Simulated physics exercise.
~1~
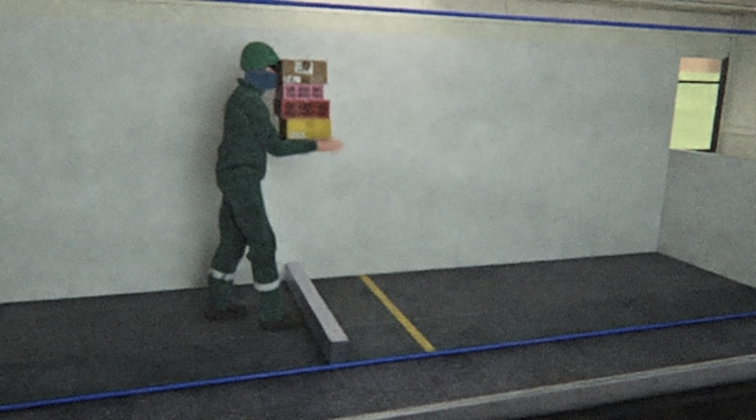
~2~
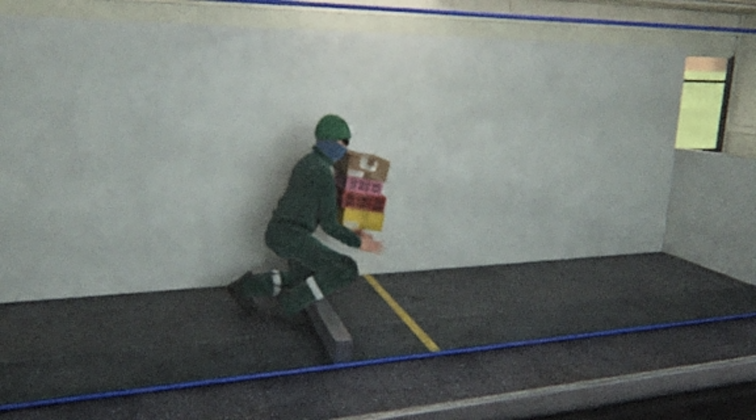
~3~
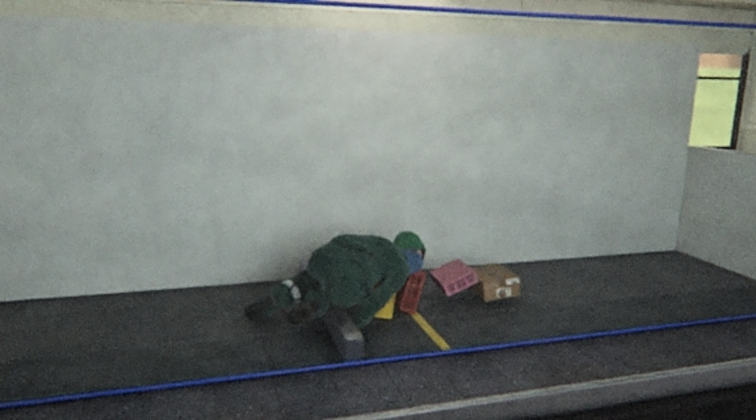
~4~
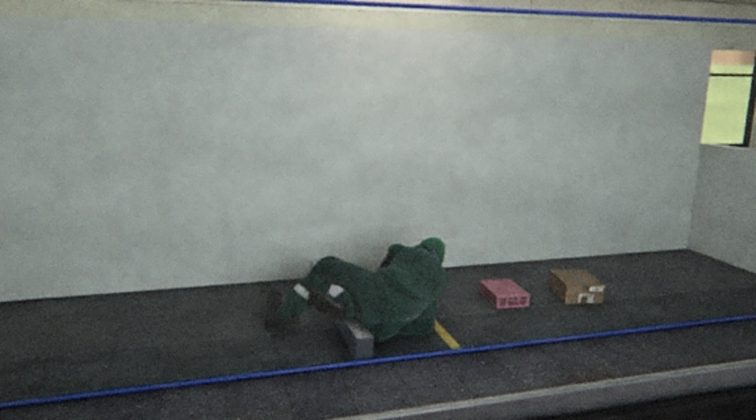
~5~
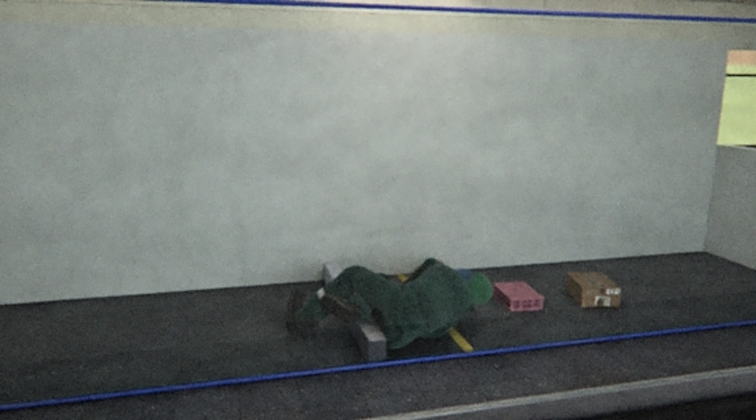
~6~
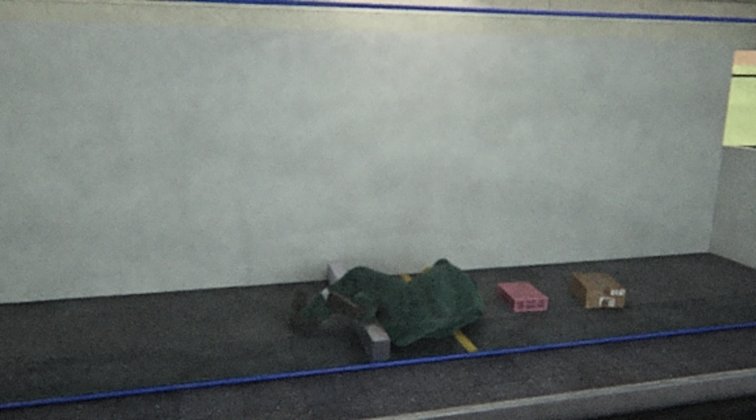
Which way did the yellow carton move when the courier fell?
The yellow carton moved down, dropping toward the dark floor as the courier fell.
